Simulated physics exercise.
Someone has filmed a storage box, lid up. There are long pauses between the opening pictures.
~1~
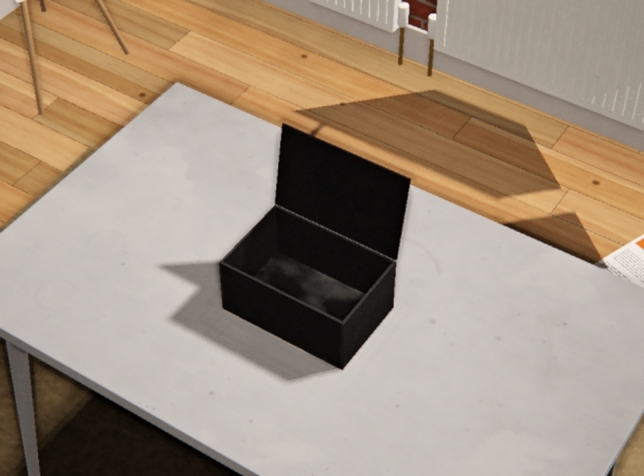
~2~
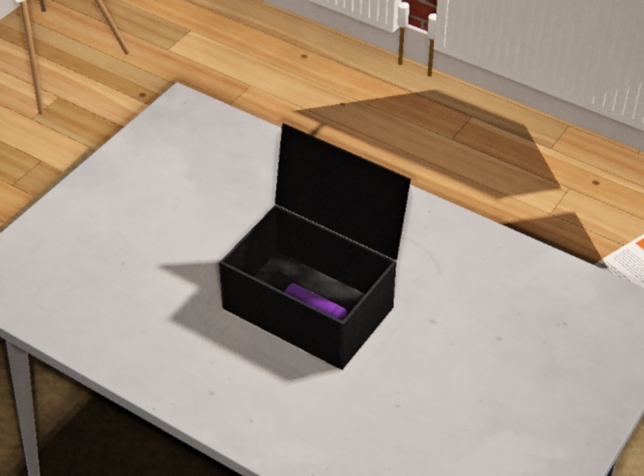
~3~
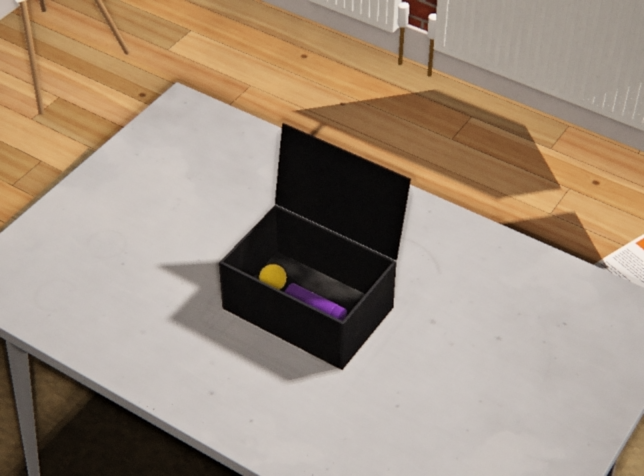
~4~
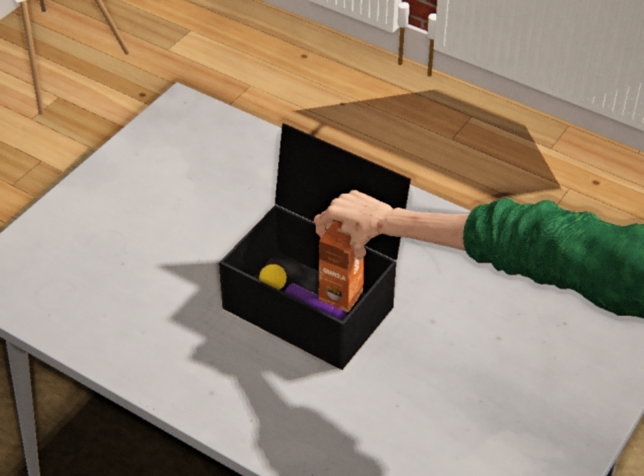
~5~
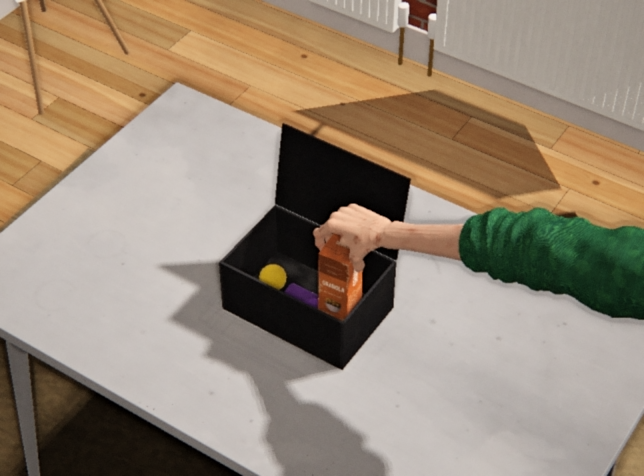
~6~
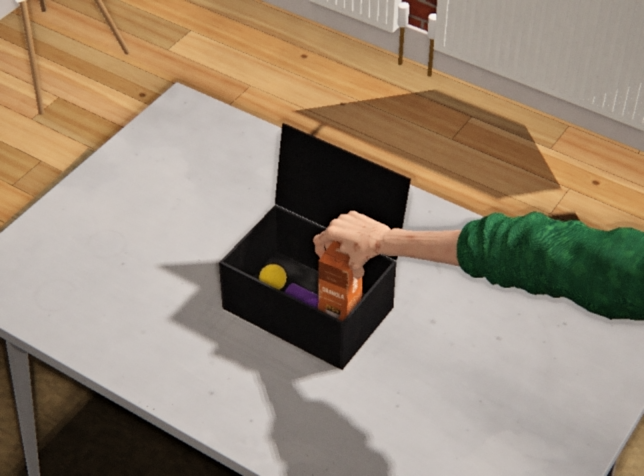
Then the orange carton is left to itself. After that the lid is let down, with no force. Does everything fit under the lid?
Here the lid will not close.
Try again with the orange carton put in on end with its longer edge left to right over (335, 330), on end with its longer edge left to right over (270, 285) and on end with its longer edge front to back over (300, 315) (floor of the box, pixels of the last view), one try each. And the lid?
In the first case it will not close; in the second case it stays ajar; in the third case it is held up.
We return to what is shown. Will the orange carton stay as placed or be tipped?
It ends up tilted.
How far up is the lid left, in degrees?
About 25°.
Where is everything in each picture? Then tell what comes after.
In the first picture, the last thing is not in view yet.
In the second picture, the last thing is not in view yet.
In the third picture, the last thing is not in view yet.
The fourth picture shows on its way; orange carton (342, 267).
The fifth picture shows on its way; orange carton (341, 279).
The sixth picture shows in place under the hand; orange carton (340, 286).
Then, 0.90 s on from there, lid starting down; orange carton turned 36° from how it was put near (339, 302); purple shaker shifted a little.
Then, 1.50 s on from there, lid 69° above the rim; orange carton turned 36° from how it was put near (339, 302); purple shaker shifted a little.
Then, 1.70 s on from there, lid 47° above the rim; orange carton turned 35° from how it was put near (339, 302); purple shaker shifted a little.
Then, 1.90 s on from there, lid 24° above the rim; orange carton turned 38° from how it was put near (340, 301); purple shaker shifted a little.
In the end, lid 23° above the rim; toppled in the box, orange carton; the other 2 unmoved. At the end, from the last picture's camera, orange carton near (341, 301).
